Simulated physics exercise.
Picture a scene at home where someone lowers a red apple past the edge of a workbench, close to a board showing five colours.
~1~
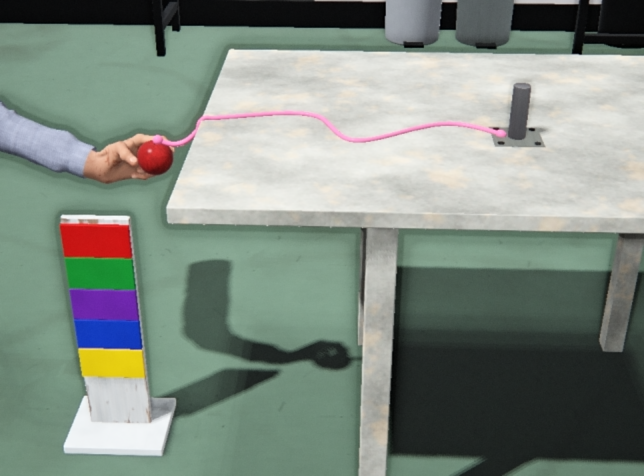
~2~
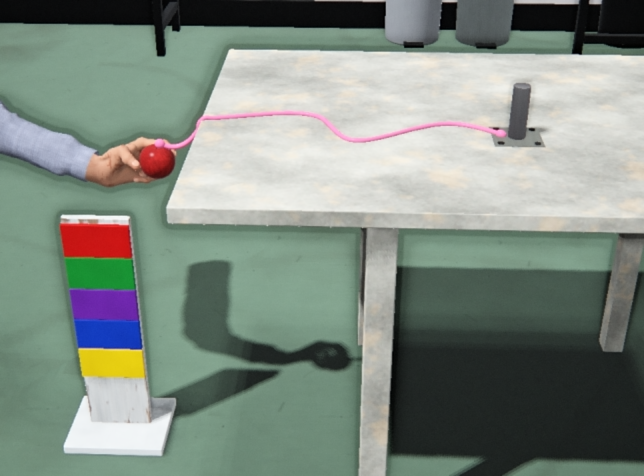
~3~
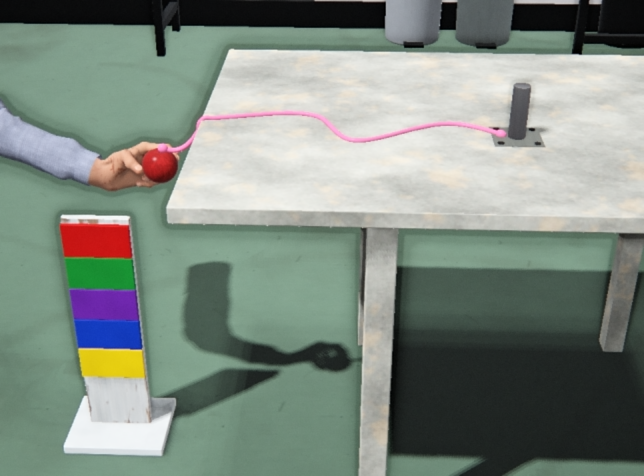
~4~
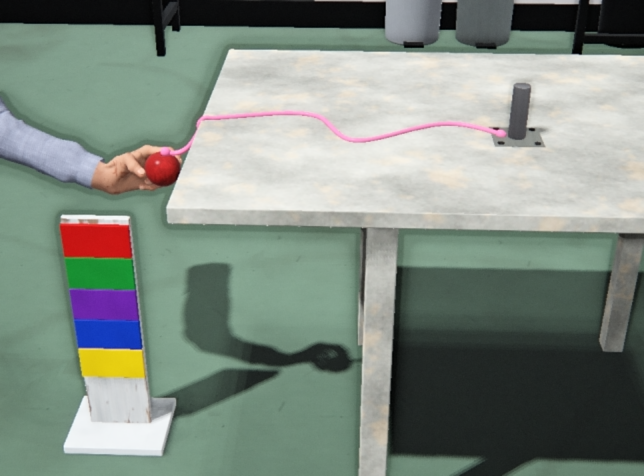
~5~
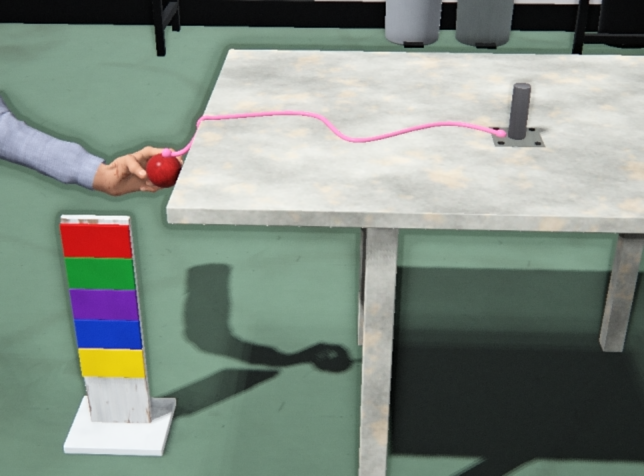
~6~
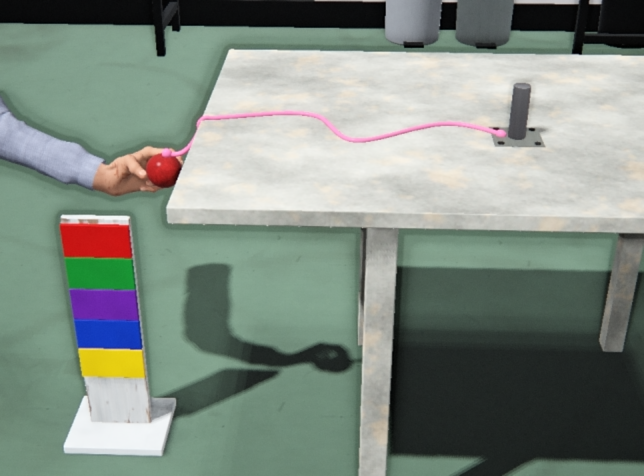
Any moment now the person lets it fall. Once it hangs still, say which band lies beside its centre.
It is the red band.
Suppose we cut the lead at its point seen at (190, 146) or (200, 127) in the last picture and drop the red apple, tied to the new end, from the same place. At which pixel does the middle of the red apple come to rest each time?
I'd say somewhere near (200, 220) the first time and near (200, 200) the second time.
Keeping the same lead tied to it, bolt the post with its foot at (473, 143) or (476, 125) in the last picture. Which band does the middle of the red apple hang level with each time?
In turn, green and then green.
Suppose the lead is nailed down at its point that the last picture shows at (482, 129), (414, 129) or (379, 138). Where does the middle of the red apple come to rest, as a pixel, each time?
They end up at (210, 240), (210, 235) and (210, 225).
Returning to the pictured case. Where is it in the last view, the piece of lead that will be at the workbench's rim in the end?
Around (258, 115).
Soon after, apple near (194, 237); level with red.
Then, apple near (204, 247); level with red.
At rest, apple near (208, 247); level with red. Its centre hangs level with the red band.
